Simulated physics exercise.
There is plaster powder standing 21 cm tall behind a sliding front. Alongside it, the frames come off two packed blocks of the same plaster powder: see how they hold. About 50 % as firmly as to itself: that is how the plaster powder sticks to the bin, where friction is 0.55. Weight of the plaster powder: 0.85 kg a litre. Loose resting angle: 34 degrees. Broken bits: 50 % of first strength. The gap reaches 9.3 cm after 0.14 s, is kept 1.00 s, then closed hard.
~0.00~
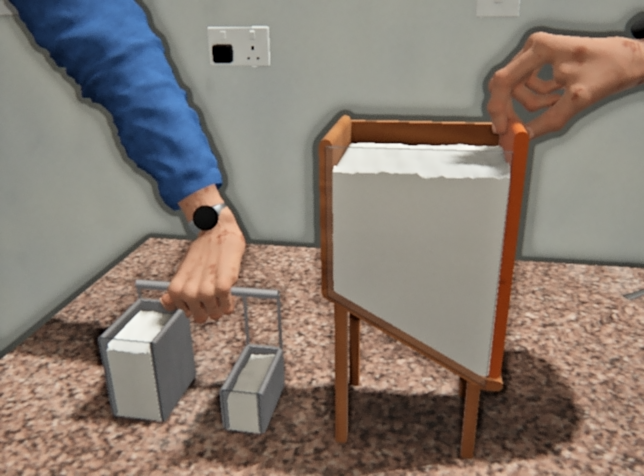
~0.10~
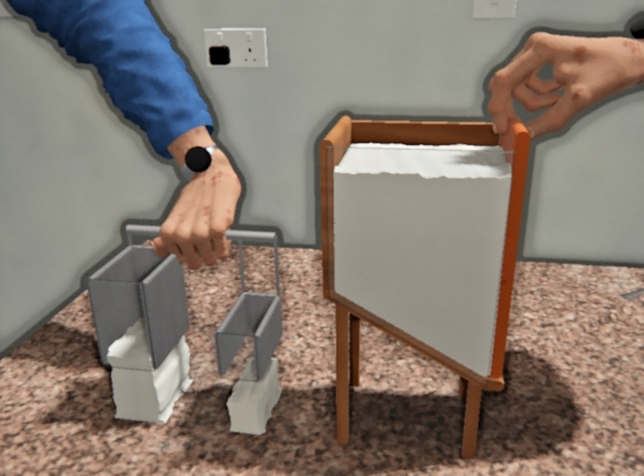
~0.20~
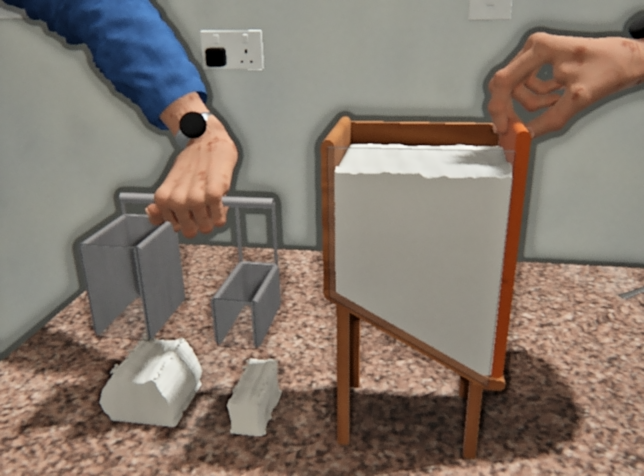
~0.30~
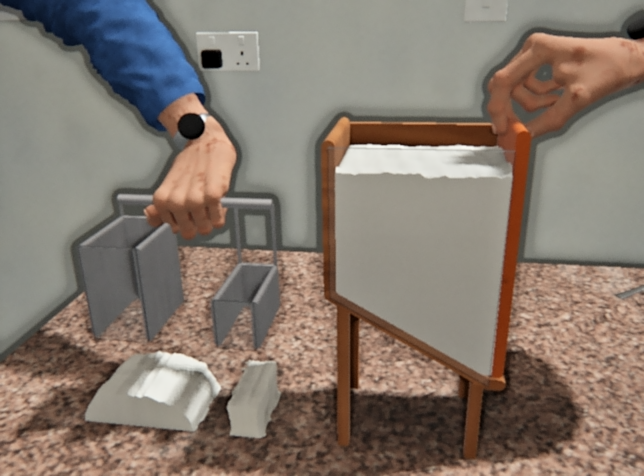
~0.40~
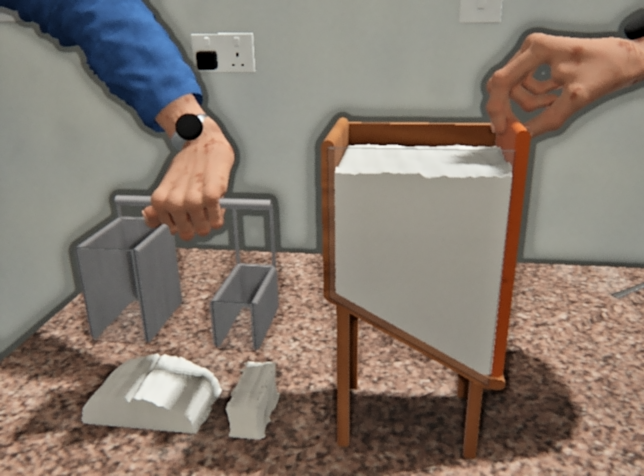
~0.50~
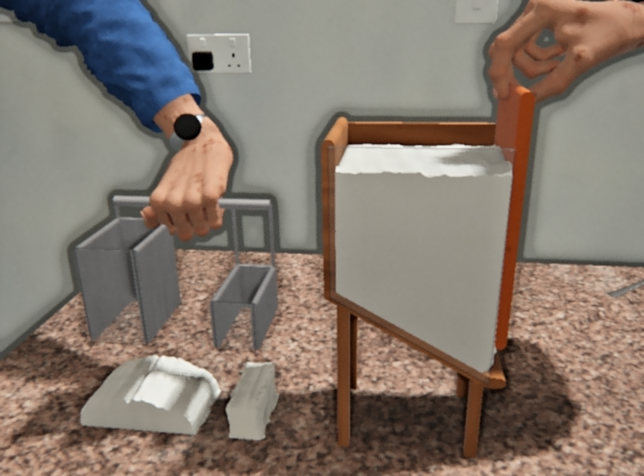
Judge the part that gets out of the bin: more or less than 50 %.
Greater than 50 %.
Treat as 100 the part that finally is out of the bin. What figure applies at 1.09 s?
I'd put it at around 40 %.
By 0.77 s, the hatch is 9.3 cm open and 6 % is out.
By 1.09 s, the hatch is 9.3 cm open and 25 % is out.
By 1.41 s, the hatch is 9.3 cm open and 49 % is out.
By 1.73 s, the hatch is 2.1 cm open and 66 % is out.
By 2.18 s, at the end, the hatch is shut and 67 % is out.
